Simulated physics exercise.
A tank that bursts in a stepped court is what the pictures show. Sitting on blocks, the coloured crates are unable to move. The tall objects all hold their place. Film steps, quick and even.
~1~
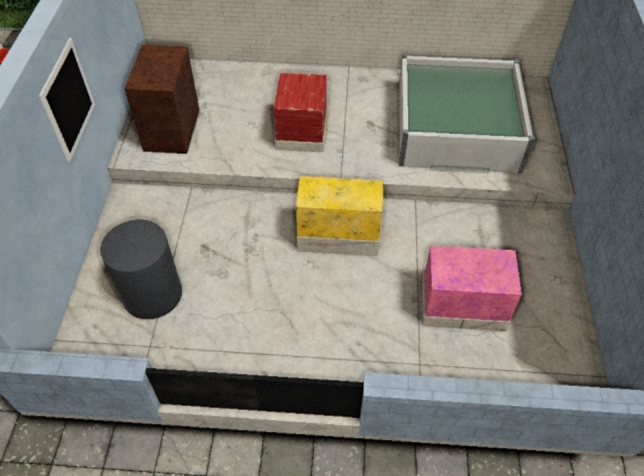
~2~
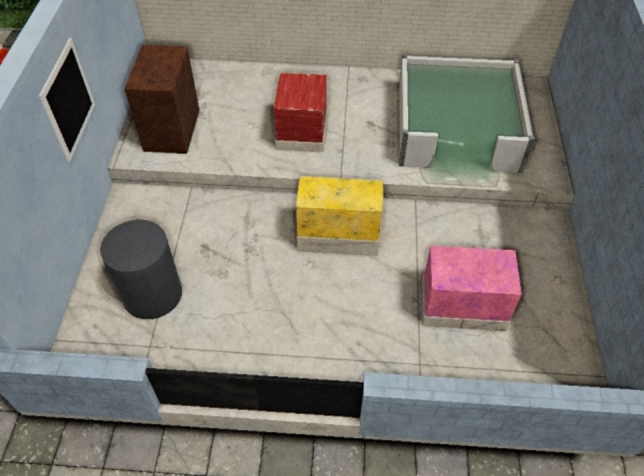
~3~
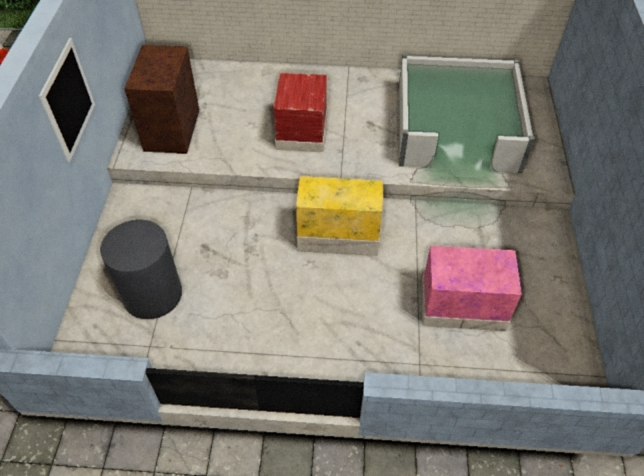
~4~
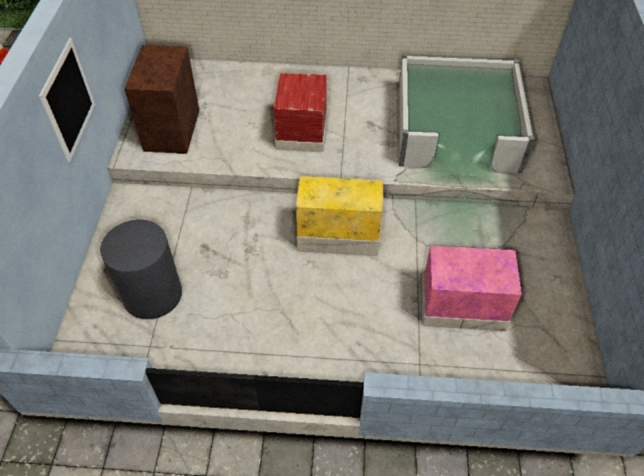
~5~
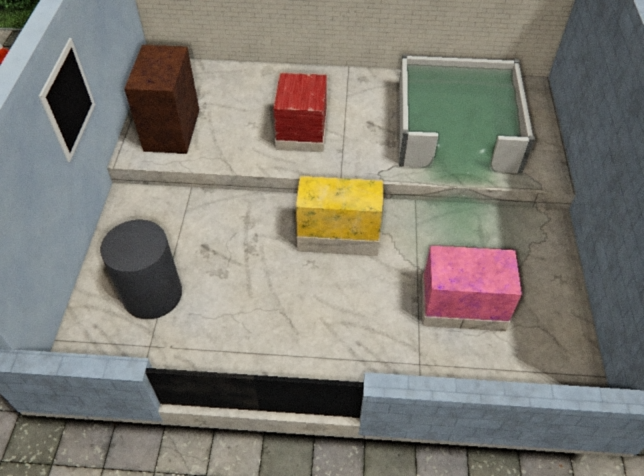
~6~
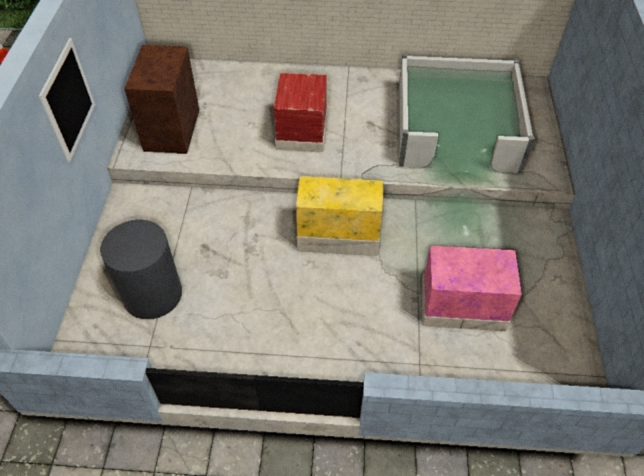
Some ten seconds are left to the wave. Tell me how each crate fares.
Outcome: The pink crate will come out wet; the red crate will come out dry; the yellow crate will come out dry.
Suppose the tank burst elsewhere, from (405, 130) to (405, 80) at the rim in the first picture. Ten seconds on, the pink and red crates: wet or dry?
As I see it, the pink crate is not reached, and the red crate gets reached.
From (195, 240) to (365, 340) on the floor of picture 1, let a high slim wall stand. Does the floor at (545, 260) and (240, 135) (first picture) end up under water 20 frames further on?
As listed: Covered, free of water.
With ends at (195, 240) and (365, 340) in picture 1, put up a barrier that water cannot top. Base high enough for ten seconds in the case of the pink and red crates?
Observation - pink: Flooded; red: Not flooded.
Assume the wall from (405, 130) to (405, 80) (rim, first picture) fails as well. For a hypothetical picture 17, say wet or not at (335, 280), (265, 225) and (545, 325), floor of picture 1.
Point by point: Unwetted, drenched, unwetted.
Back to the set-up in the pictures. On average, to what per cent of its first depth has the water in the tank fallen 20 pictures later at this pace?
About 36 per cent.
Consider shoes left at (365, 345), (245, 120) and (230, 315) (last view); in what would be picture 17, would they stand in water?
Going through them in order, I'd say drenched, clear and drenched.
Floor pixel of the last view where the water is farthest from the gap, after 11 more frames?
Roughly (207, 393).
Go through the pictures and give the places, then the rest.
Still water in the tank at (463, 100), in the first picture.
The front is at (428, 177), out from the gap at (463, 157), in the second picture.
The front is at (440, 220), out from the gap at (462, 158), in the third picture.
The front is at a hidden place, out from the gap at (462, 158), in the fourth picture.
The front is at a hidden place, out from the gap at (462, 157), in the fifth picture.
Water pours out at (462, 157) and has run to a hidden place, in the sixth picture.
A moment on, water covers 20 % of the floor; the pink crate water round its plinth, the red crate not reached, the yellow crate water round its plinth.
Next, water covers 30 % of the floor; the pink crate water round its plinth, the red crate not reached, the yellow crate water round its plinth.
Then, water covers 45 % of the floor; the pink crate water round its plinth, the red crate not reached, the yellow crate water round its plinth.
Later, water covers 60 % of the floor; the pink crate water round its plinth, the red crate not reached, the yellow crate water round its plinth.
In the end, water covers 65 % of the floor; the pink crate was topped, the red crate stayed above the water, the yellow crate stayed above the water.
